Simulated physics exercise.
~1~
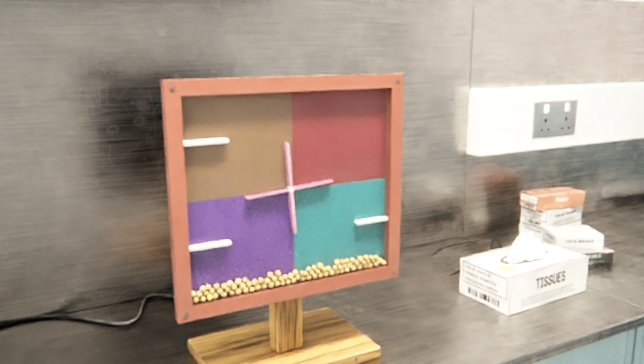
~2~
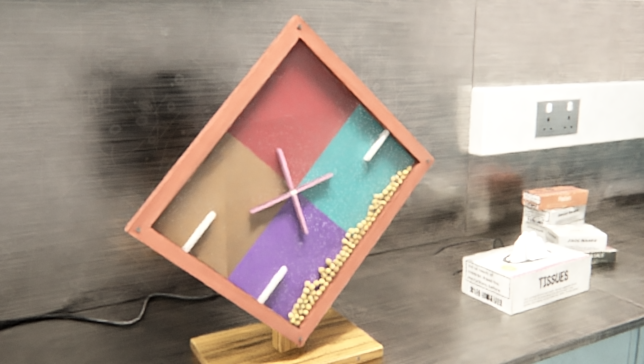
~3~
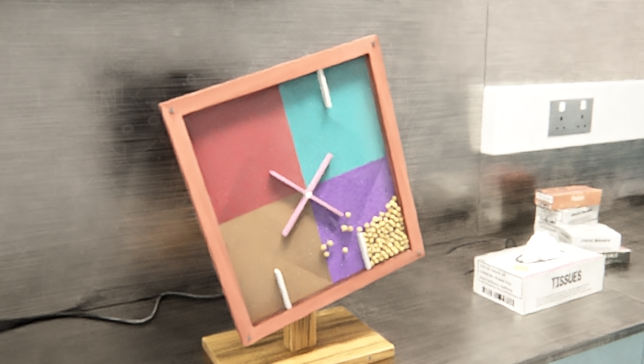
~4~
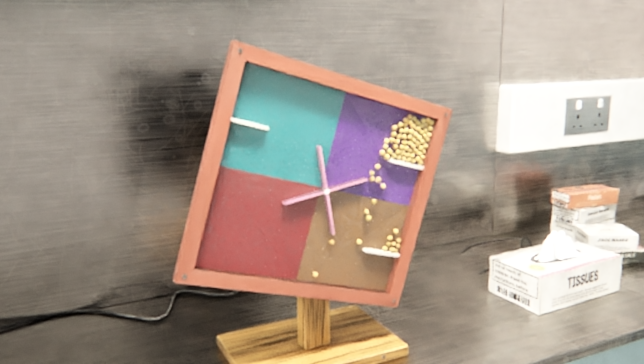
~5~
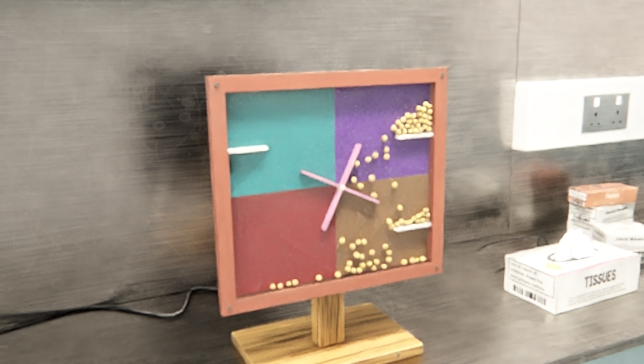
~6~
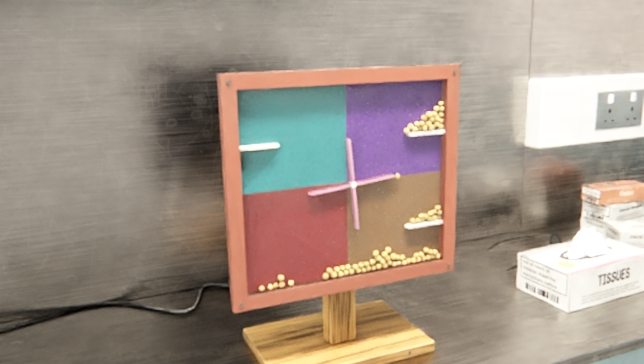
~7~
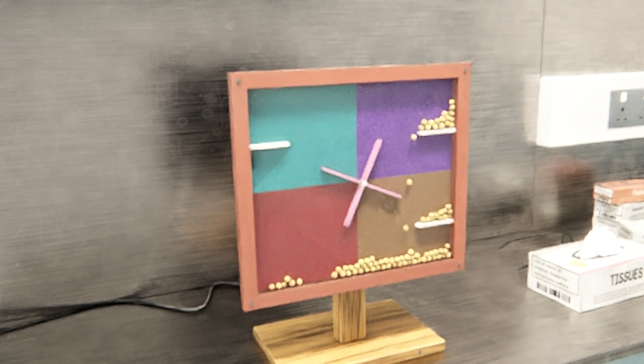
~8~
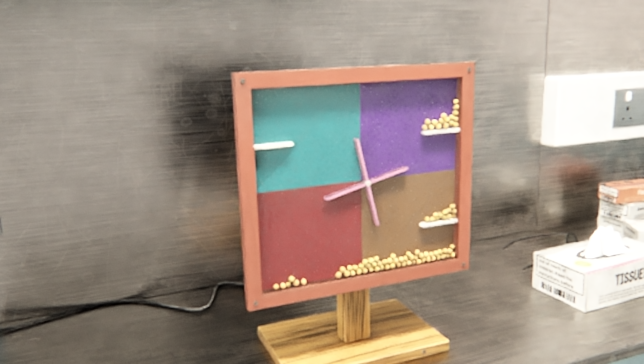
In this clip, a framed board with four coloured quarters and small pale beads turns anticlockwise on a wooden stand until upside down, its pink cross spinning as beads spill downward. It stops with most beads in the brown quarter, others on the purple ledge and a few in red.
